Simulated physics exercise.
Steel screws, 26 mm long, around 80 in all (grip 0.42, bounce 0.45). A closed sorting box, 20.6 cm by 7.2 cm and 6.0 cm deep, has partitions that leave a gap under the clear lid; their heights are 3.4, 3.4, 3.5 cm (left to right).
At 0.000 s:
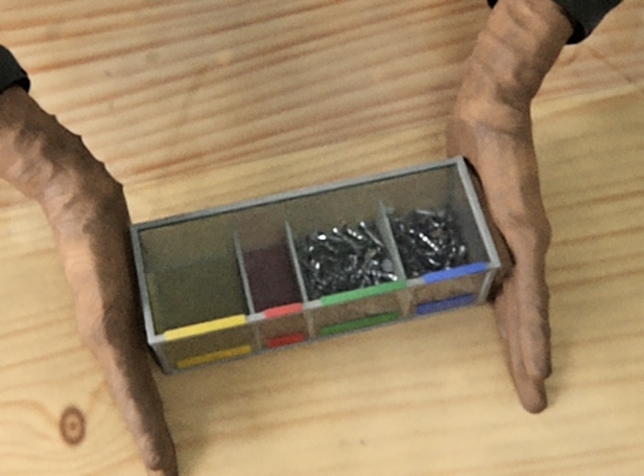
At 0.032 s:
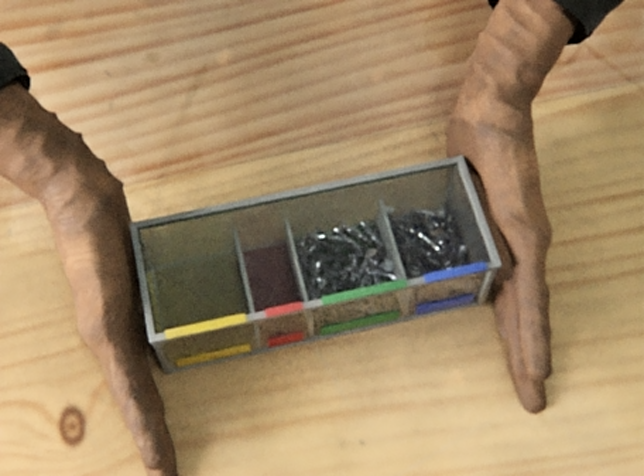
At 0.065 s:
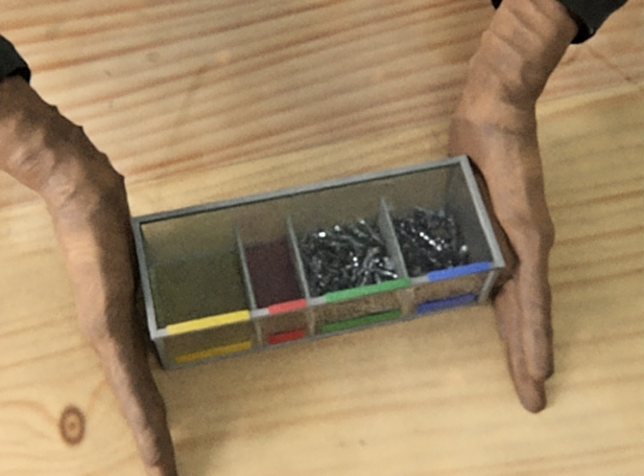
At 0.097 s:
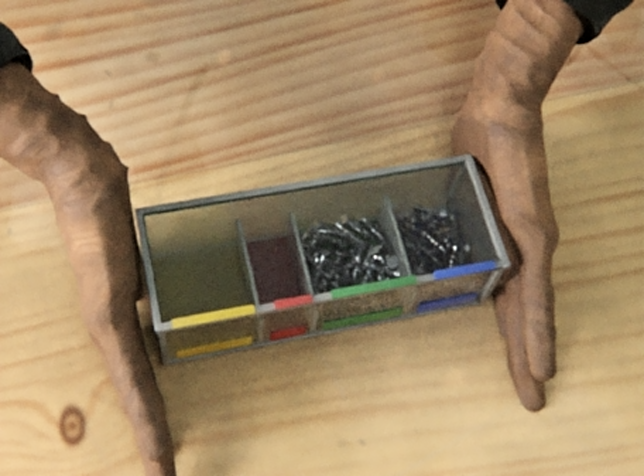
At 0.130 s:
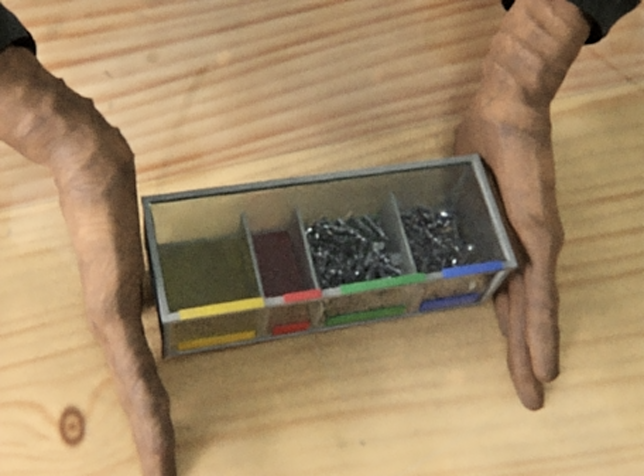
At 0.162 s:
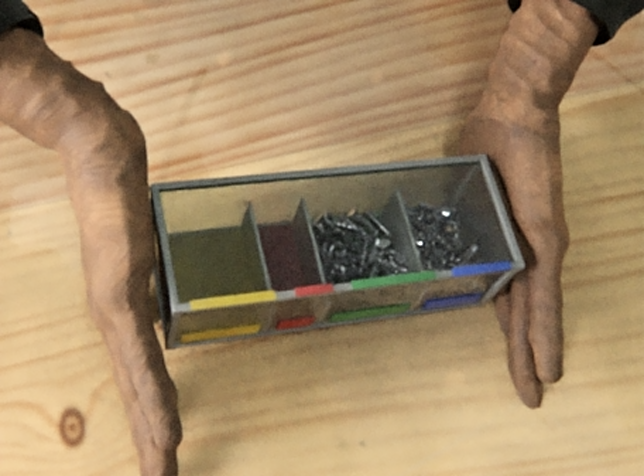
On a pale wooden surface, two hands hold a clear-lidded box with yellow, red, green and blue markings between their palms, tilting it slightly as its left end rises, while small metal screws sit in the green and blue sections.
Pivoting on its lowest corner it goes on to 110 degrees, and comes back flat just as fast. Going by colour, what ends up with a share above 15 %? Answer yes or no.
Red compartment: No; blue compartment: Yes; green compartment: No; yellow compartment: No.
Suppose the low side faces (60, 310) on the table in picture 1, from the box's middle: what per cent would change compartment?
Some 100 per cent.
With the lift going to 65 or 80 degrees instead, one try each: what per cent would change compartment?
About 0 and 15 per cent.
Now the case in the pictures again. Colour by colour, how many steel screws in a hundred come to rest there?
Red 0, blue 95, green 5, yellow 0.
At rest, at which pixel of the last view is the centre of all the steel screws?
Near (436, 260).
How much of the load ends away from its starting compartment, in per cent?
Roughly 45 per cent.
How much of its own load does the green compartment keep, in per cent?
About 10 per cent.
After 0.95 s, tilt 110 degrees; blue 75 %, green 25 %.
After 1.48 s, tilt 50 degrees; blue 90 %, green 10 %.
After 2.07 s, tilt 0 degrees; blue 95 %, green 5 %.
In the end, at 2.4 s, red 0 %, blue 95 %, green 5 %, yellow 0 %.
